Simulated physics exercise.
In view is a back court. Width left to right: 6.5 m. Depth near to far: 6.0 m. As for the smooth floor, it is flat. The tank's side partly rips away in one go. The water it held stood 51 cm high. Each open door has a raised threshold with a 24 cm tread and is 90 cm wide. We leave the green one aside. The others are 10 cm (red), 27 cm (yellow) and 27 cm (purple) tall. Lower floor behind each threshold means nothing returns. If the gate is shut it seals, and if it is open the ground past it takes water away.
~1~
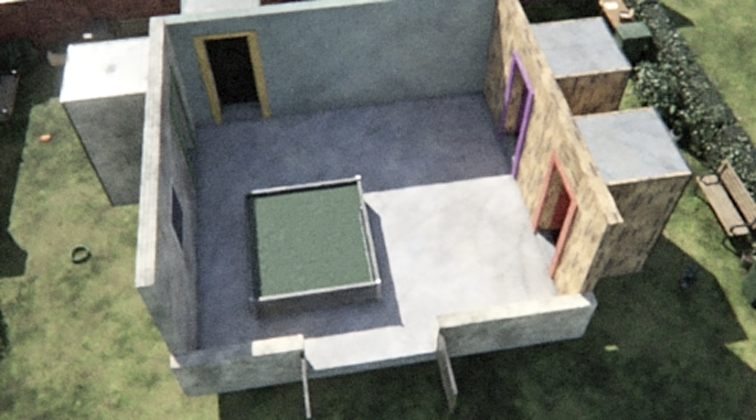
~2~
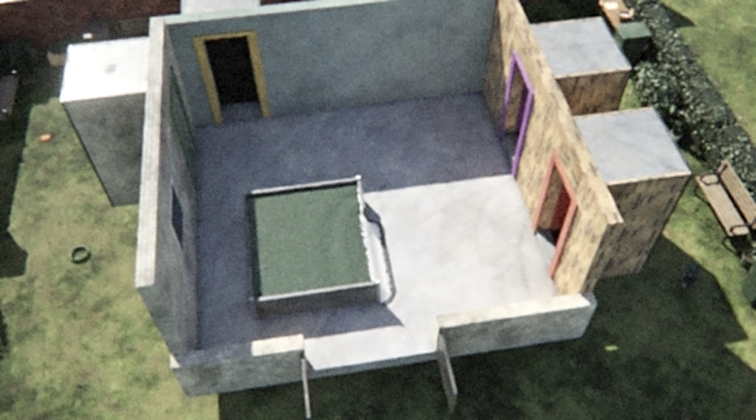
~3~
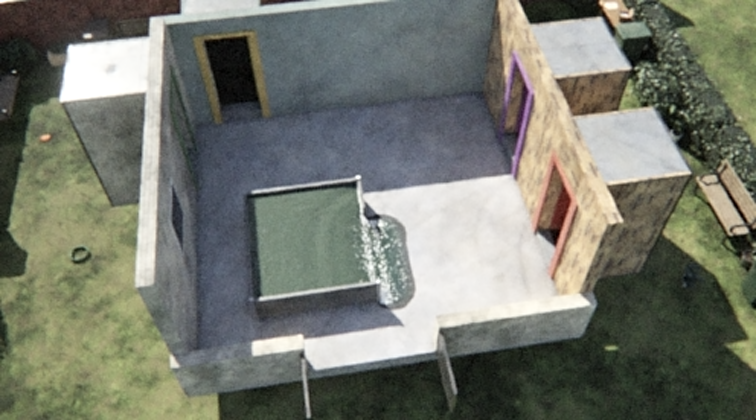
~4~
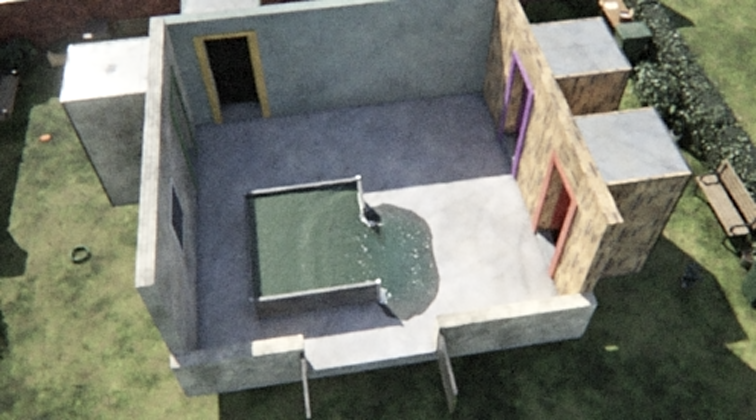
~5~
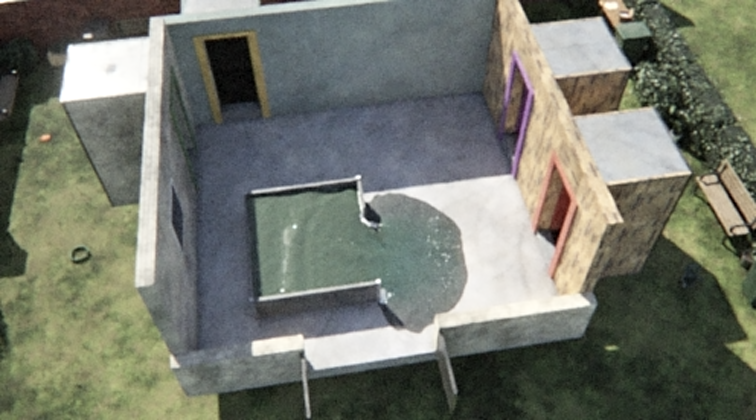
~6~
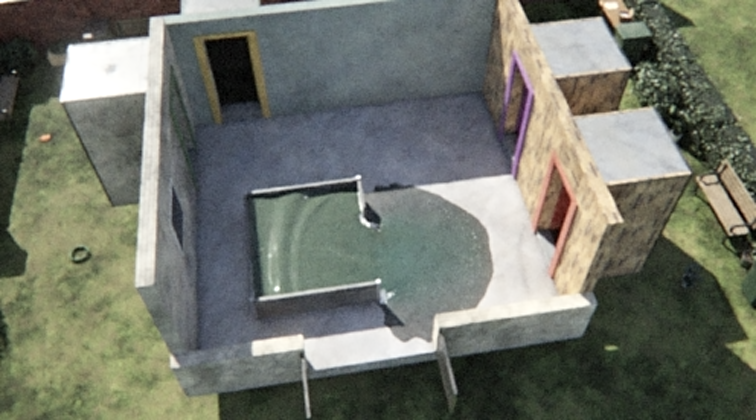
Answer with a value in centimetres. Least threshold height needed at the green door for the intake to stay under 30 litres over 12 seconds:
6 cm or so.
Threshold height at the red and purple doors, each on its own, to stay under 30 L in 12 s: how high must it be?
Roughly 22 cm at red and 7.0 cm at purple.
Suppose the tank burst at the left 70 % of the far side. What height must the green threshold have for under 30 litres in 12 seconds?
You'd want it roughly 17 centimetres tall.
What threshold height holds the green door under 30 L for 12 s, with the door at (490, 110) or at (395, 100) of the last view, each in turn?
Around 10.0 and 7.5 cm respectively.
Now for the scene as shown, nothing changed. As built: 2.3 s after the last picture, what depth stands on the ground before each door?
Green door 0 cm, red door 27 cm, yellow door 0 cm, purple door 12 cm.
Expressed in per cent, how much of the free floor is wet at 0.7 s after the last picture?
Roughly 30 percent of the floor is wet.
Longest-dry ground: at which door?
Coming last is the green one.
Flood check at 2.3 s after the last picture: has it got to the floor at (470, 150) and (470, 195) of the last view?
Taking them in turn, they come out submerged and submerged.
Then, 0.7 s after the last picture water covers 30 % of the floor, deepest (27 cm) near (384, 275); it has not reached the green door.
Then, 2.3 s after the last picture water covers 35 % of the floor, deepest (32 cm) near (513, 308); it has not reached the green door.
Then, 11.3 s after the last picture water covers 100 % of the floor, deepest (10 cm) near (206, 180); 10 cm at the green door, 0 litres in over its 19 cm threshold.
At the green door as built, the water peaked near 10 cm, 7.3 s after the last picture.
Run again over the same 12 s with other heights there, 43 litres in over 5 cm, 16 litres over 7 cm. The limit of 30 litres is kept from about 6 cm up.
